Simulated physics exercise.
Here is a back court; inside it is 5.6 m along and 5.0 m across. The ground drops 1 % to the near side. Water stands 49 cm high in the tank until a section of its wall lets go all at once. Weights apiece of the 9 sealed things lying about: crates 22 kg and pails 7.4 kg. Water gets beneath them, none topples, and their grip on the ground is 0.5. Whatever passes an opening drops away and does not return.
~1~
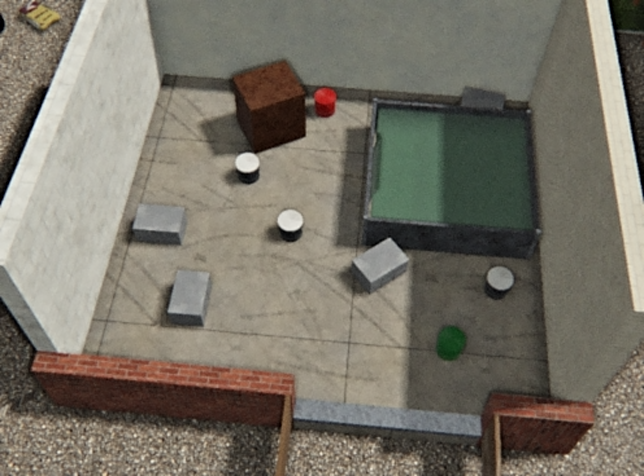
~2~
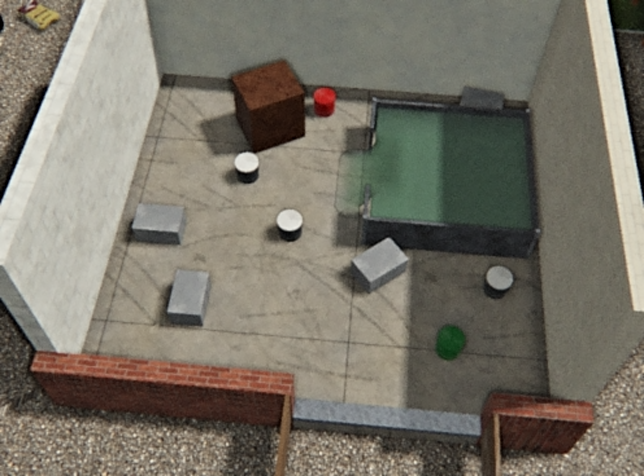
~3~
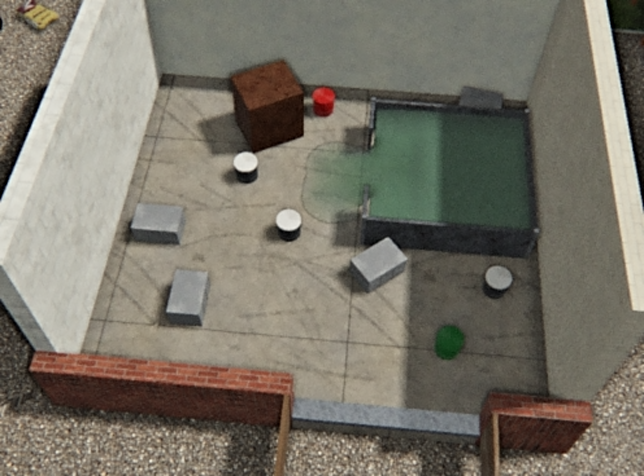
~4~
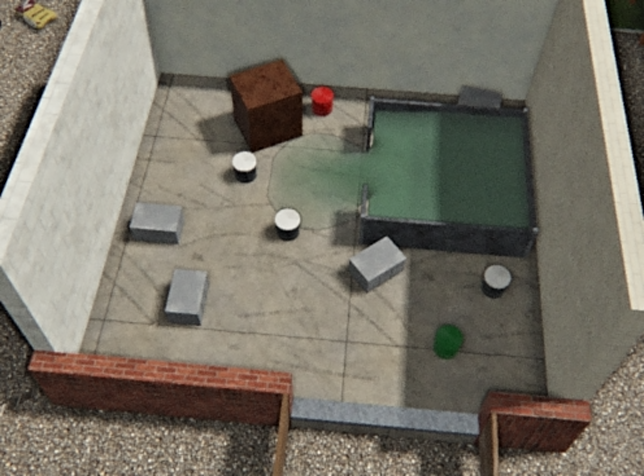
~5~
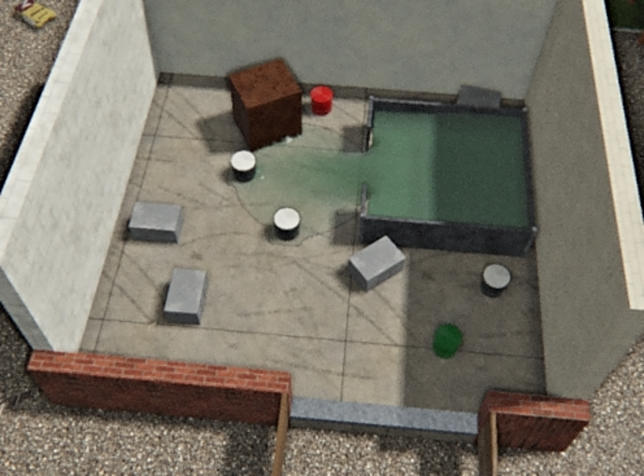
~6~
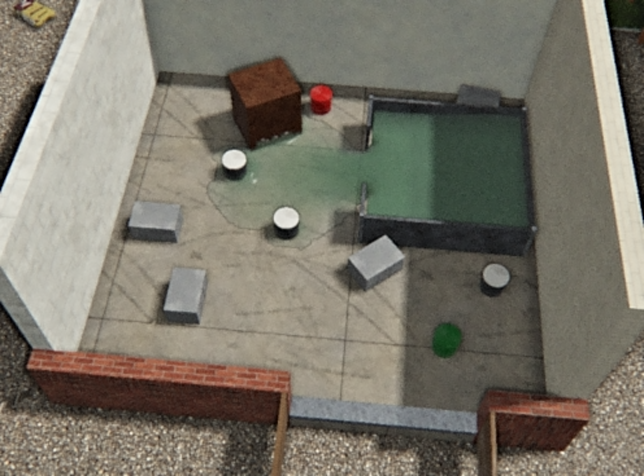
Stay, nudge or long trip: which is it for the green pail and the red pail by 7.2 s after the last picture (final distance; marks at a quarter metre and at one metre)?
The green pail stays put; the red pail is nudged along.
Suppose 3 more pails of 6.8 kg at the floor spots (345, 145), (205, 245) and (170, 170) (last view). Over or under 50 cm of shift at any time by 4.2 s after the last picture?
In that order: Under, more, over.
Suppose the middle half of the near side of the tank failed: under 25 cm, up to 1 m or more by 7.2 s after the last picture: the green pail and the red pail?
In that case the green pail gets carried off, the red pail stays put.
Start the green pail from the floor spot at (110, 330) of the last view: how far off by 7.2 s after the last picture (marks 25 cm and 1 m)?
It travels far.
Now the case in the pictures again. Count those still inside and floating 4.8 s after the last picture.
At that moment 0.
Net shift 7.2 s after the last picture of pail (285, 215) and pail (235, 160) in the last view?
In turn: 80 cm, 120 cm.
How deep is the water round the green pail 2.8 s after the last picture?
About 0 cm.
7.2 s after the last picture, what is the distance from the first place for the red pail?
Roughly 50 cm.
Then, 0.9 s after the last picture the green pail is near (448, 336), 0.0 m from its start, aground; the red pail is near (322, 93), 0.0 m from its start, aground; 0 of 9 are out; 0 afloat.
Then, 2.8 s after the last picture the green pail is near (448, 336), 0.0 m from its start, aground; the red pail is near (328, 86), 0.2 m from its start, aground; 0 of 9 are out; 2 afloat.
Then, 4.8 s after the last picture the green pail is near (449, 336), 0.0 m from its start, aground; the red pail is near (335, 87), 0.2 m from its start, aground; 0 of 9 are out; 0 afloat.
Then, 7.2 s after the last picture the green pail is near (452, 336), 0.0 m from its start, aground; the red pail is near (354, 89), 0.5 m from its start, aground; 0 of 9 are out; 0 afloat.
